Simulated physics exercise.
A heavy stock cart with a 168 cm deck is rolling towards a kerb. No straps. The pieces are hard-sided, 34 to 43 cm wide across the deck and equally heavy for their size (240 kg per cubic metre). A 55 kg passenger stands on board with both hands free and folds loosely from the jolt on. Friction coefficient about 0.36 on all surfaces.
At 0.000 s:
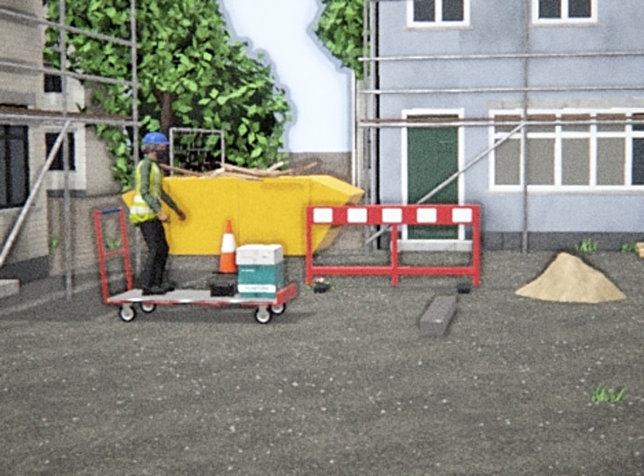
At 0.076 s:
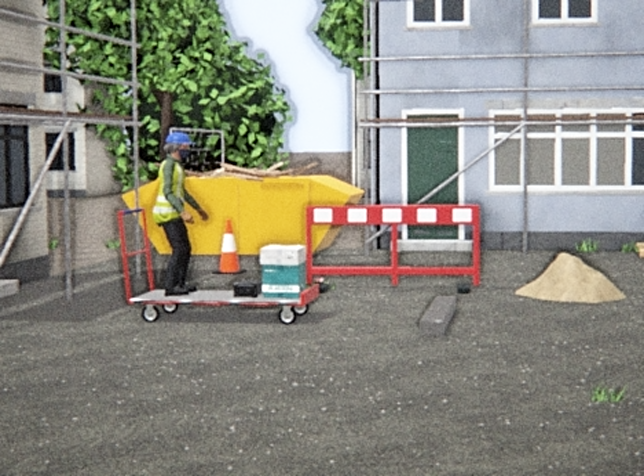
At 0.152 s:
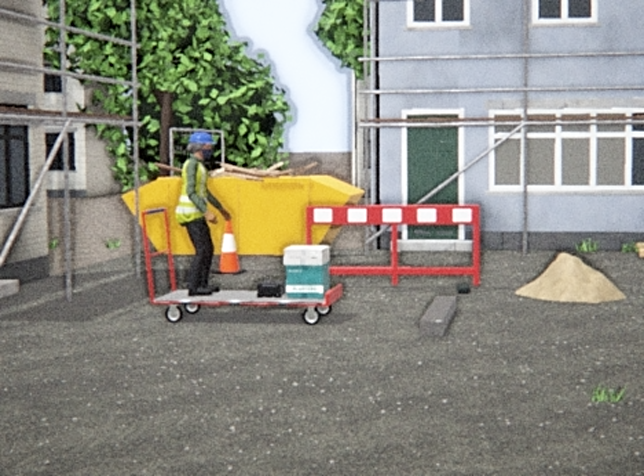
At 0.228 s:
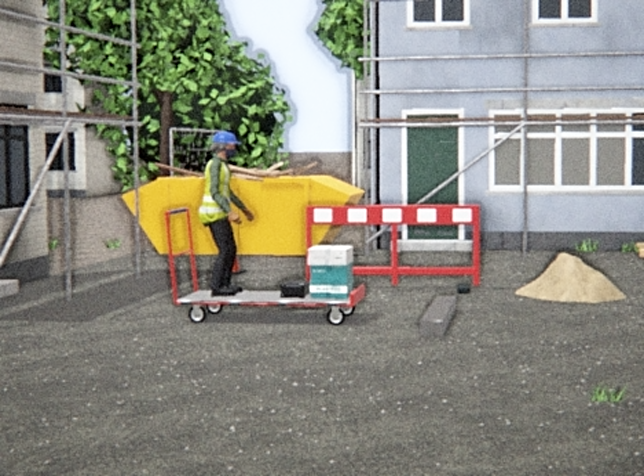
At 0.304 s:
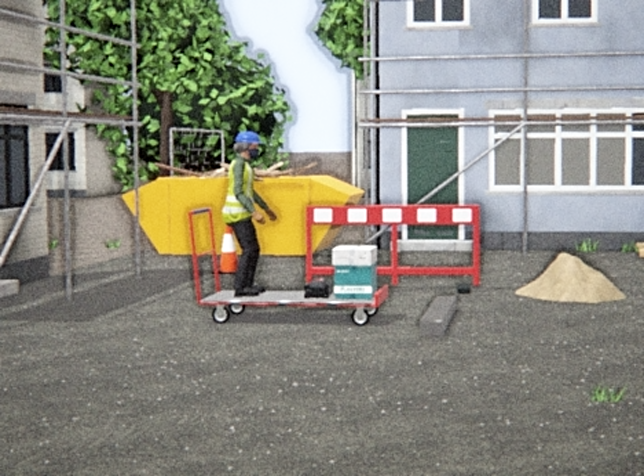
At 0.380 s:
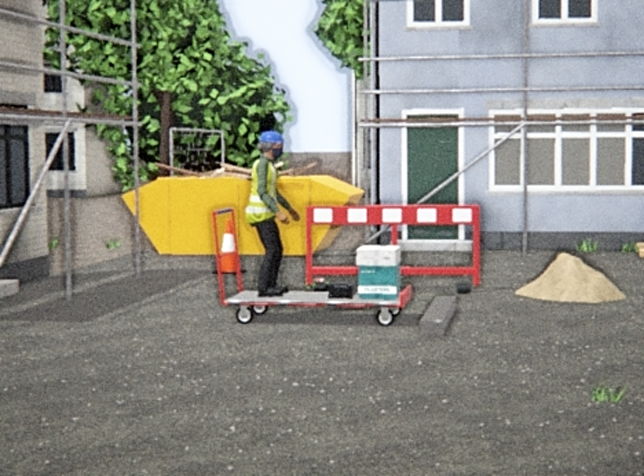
A flat red-framed trolley rolls steadily to the right across a gravel yard, carrying a standing worker in a blue helmet and yellow vest beside stacked white and teal parcels. It passes a yellow skip and an orange cone, then moves in front of the red-and-white barrier, the worker still upright.
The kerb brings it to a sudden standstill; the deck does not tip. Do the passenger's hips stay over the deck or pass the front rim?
In the end the passenger's hips go over the front rim.
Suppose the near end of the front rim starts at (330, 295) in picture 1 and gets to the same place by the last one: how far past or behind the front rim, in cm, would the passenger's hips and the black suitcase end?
Then hips 90 behind, black 50 behind.
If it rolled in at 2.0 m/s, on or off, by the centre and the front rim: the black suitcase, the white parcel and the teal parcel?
Then black on, white off, teal on.
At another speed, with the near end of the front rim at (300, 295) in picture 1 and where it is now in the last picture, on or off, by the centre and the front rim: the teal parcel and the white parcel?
Then teal on, white off.
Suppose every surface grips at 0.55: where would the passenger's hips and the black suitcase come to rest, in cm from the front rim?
Then hips 80 past, black 50 behind.
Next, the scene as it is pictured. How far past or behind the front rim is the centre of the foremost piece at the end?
Some 180 cm past it.
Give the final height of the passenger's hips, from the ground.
About 10 cm.
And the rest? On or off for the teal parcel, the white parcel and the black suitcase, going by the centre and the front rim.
In the end: Teal on, white off, black on.
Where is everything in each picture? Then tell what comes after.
In the first frame, hips (147, 213), teal parcel (261, 279), rim corner (278, 301); 147 cm short of the stop.
In the second frame, hips (169, 213), teal parcel (285, 279), rim corner (302, 302); 123 cm short of the stop.
In the third frame, hips (192, 213), teal parcel (308, 280), rim corner (327, 302); 100 cm short of the stop.
In the fourth frame, hips (215, 213), teal parcel (332, 280), rim corner (351, 302); 76 cm short of the stop.
In the fifth frame, hips (238, 213), teal parcel (356, 280), rim corner (376, 303); 53 cm short of the stop.
In the sixth frame, hips (262, 213), teal parcel (380, 280), rim corner (401, 303); 30 cm short of the stop. Speed about 3.1 m/s.
After 0.48 s the deck stops.
After 0.73 s the passenger's hips are 65 cm behind the rim, near (370, 242) in the last picture's view.
After 1.03 s the passenger's hips are 19 cm behind the rim, near (418, 253) in the last picture's view.
After 1.48 s the passenger's hips are 40 cm past the rim, near (480, 254) in the last picture's view.
At rest, 3.9 s, past the rim, white parcel and the passenger's hips; behind it, teal parcel and black suitcase.
